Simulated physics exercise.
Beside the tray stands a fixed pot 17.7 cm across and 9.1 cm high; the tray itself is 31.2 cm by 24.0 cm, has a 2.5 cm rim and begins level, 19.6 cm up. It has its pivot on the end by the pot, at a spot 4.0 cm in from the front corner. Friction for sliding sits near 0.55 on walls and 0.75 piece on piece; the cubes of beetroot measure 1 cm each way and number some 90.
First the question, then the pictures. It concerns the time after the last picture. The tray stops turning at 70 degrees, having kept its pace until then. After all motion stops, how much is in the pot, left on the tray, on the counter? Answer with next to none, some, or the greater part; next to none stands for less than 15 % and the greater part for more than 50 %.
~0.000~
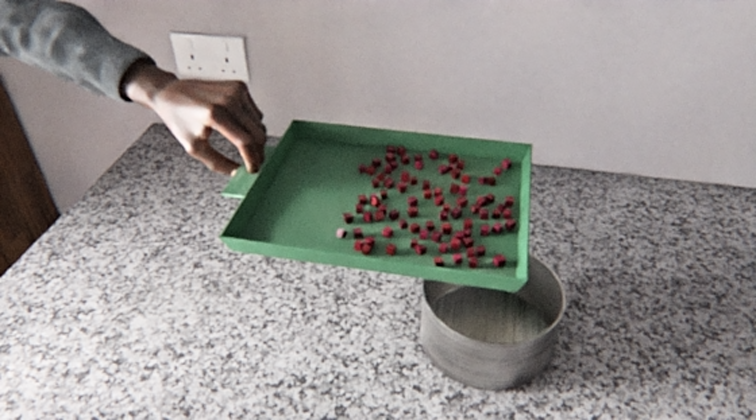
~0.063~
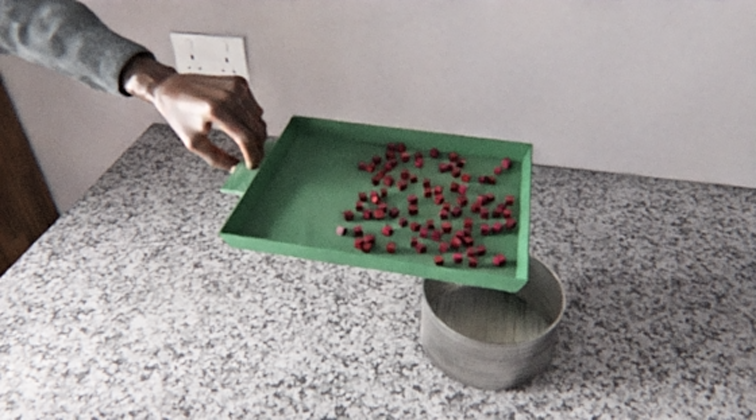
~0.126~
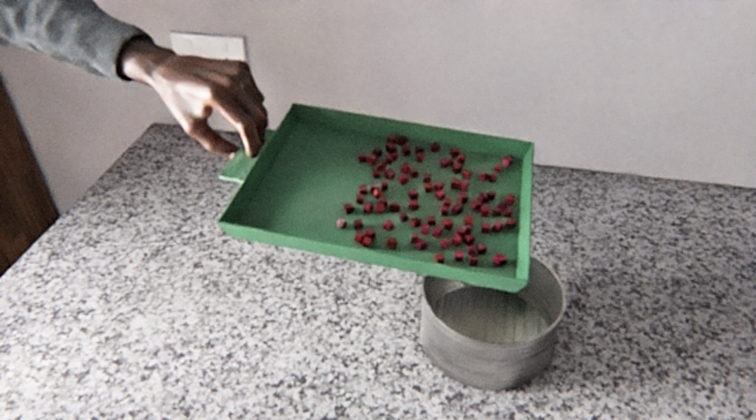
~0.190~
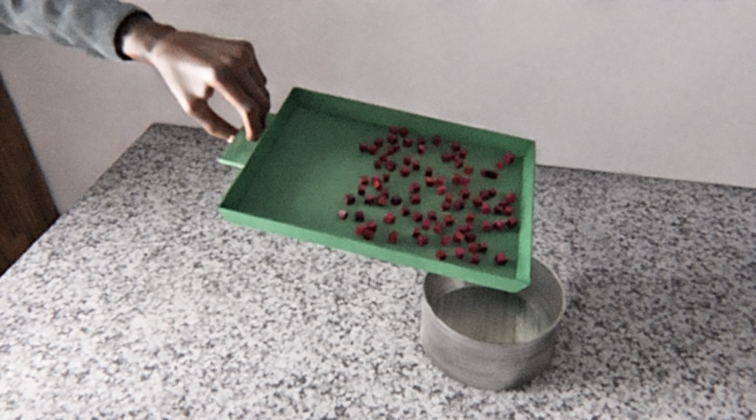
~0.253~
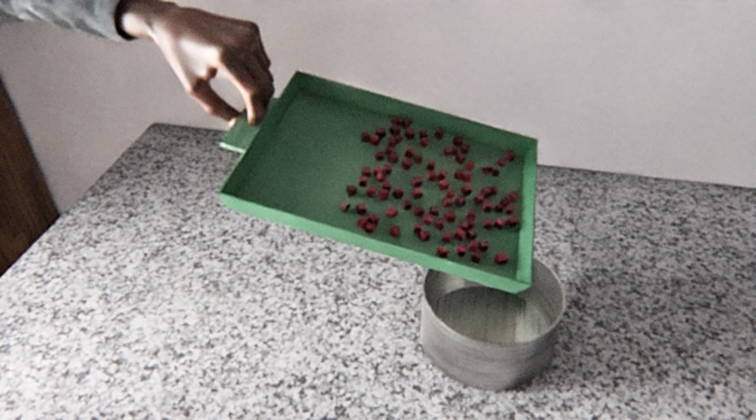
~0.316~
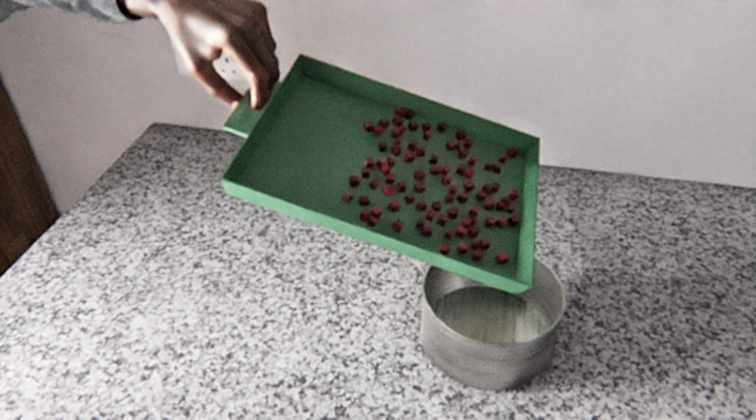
Pot: Next to none; tray: The greater part; counter: Some.
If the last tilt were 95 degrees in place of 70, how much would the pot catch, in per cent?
In that case, near 5 percent.
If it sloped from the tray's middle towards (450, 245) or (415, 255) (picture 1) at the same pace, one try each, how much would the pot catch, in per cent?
That would be close to 0 per cent, then close to 0 per cent.
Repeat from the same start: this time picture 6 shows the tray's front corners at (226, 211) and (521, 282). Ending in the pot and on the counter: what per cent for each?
You'd end with pot at 0 and counter at 35.
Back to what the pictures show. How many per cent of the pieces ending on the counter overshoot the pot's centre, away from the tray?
Some 100 per cent.
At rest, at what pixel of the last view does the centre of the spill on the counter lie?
At rest, its centre lies at about (655, 408).
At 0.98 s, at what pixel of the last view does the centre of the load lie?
Load centre est.: (532, 229) px.
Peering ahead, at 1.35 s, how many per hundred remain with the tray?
75%, roughly.
Then, at 0.71 s, tilt 42 degrees; the tray holds 100 %, the pot 0 %.
Then, at 0.98 s, tilt 60 degrees; the tray holds 90 %, the pot 0 %.
Then, at 1.35 s, tilt 70 degrees; the tray holds 75 %, the pot 0 %.
By 2.5 s all is still; pot 0 %, tray 75 %, counter 25 %.
